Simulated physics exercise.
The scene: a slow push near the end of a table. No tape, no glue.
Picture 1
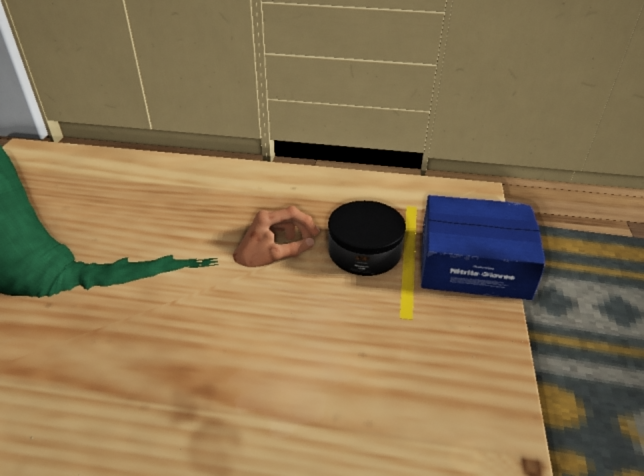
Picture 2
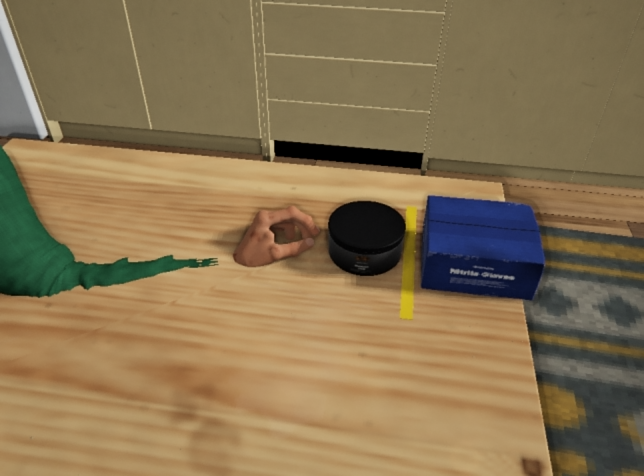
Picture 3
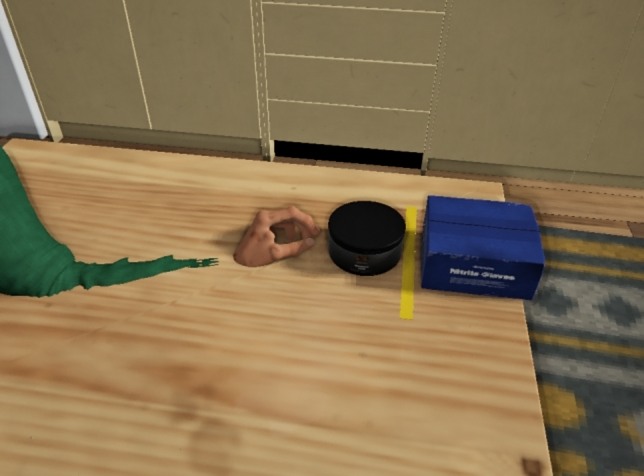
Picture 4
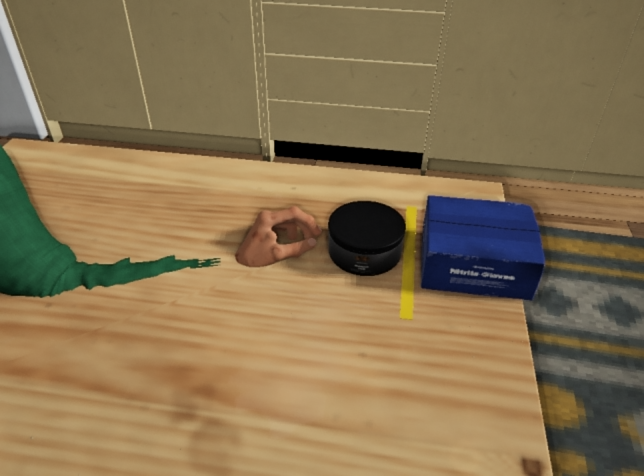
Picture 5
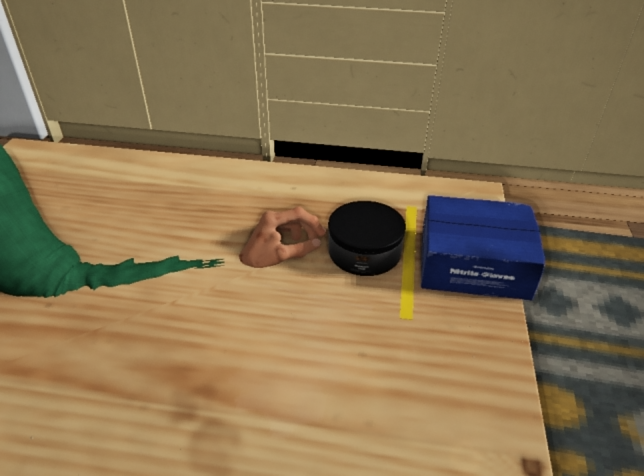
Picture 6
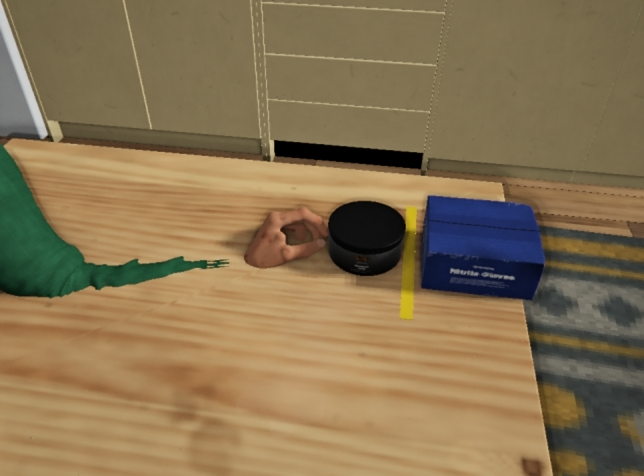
We see a hand beside a black tub on a wooden table, with a yellow line and blue box to the right. The hand and ragged green sleeve shift very slightly rightward, while the tub and box show almost no movement.
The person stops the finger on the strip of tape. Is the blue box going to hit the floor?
Here the blue box falls off the table.
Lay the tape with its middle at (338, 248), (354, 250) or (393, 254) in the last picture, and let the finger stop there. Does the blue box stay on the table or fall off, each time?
In that order, it does not fall; stays up; drops off.
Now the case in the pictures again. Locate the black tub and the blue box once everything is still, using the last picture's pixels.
About (456, 247), and the other about (225, 468).
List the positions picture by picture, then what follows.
In the first picture, blue box (478, 245); black tub (366, 237).
In the second picture, blue box (478, 245); black tub (366, 238).
In the third picture, blue box (478, 245); black tub (366, 238).
In the fourth picture, blue box (478, 245); black tub (366, 238).
In the fifth picture, blue box (478, 245); black tub (366, 238).
In the sixth picture, blue box (478, 245); black tub (366, 238).
Then, 1.40 s after the last picture, blue box down below.
At rest, the blue box drops to the floor, near (225, 468).
